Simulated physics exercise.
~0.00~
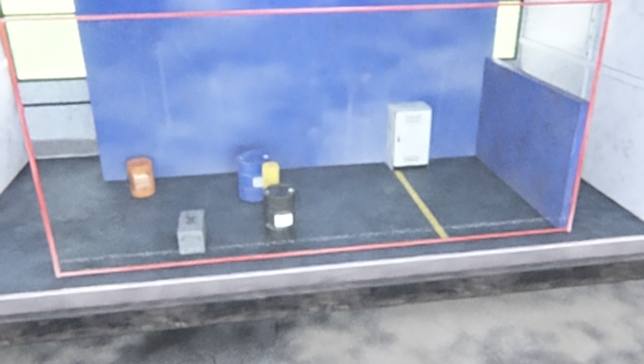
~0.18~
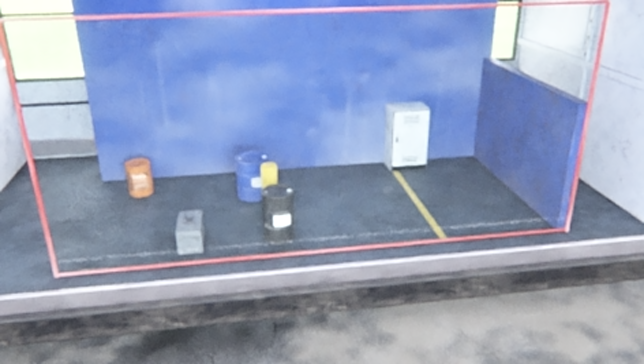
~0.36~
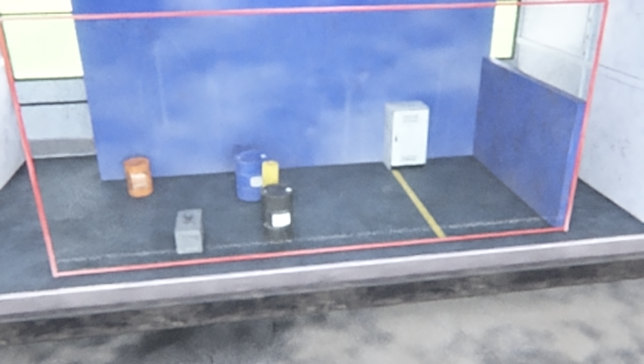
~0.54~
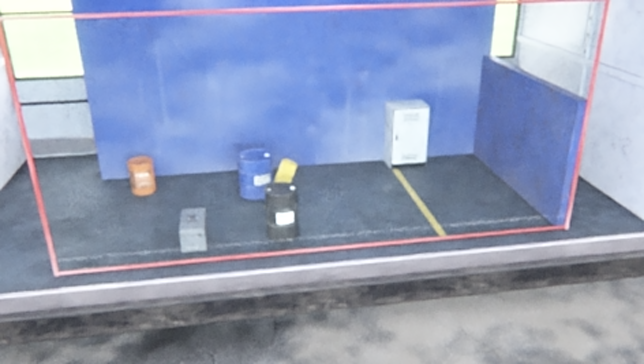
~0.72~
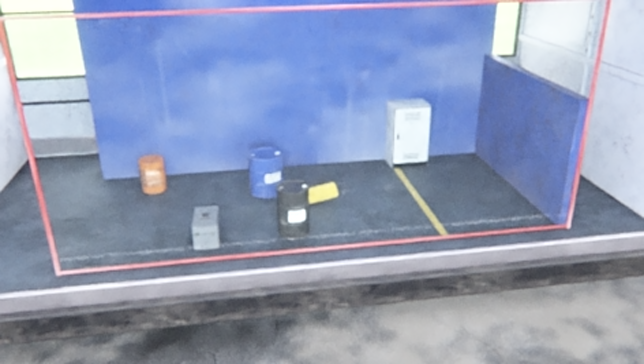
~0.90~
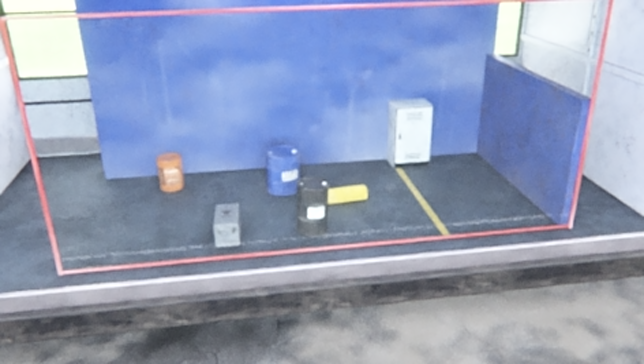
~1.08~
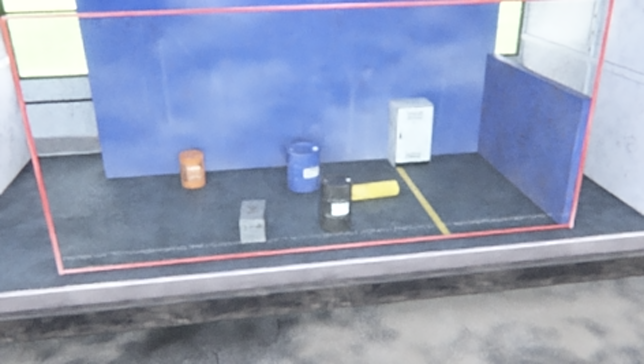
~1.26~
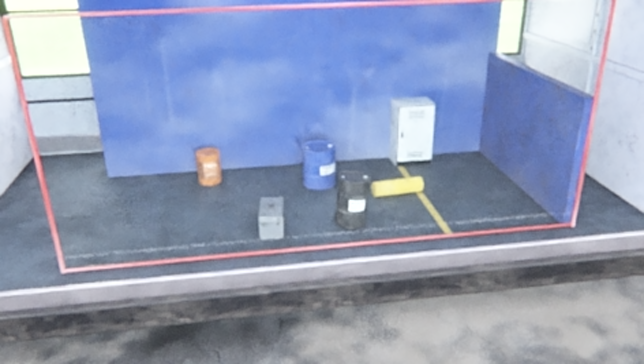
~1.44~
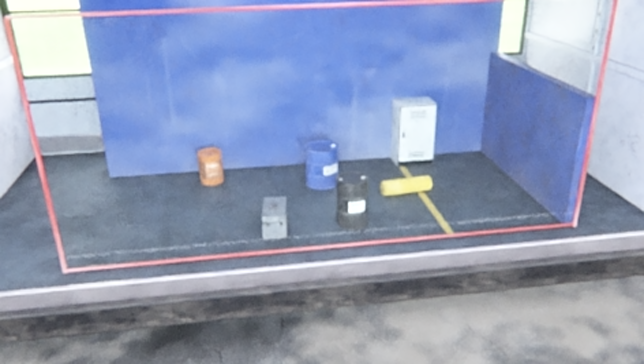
On a dark floor before a blue wall, a yellow roll tipped onto its side and moved right, while two drums, an orange bucket and a grey box slid the same way upright, all stopping short of the yellow line.
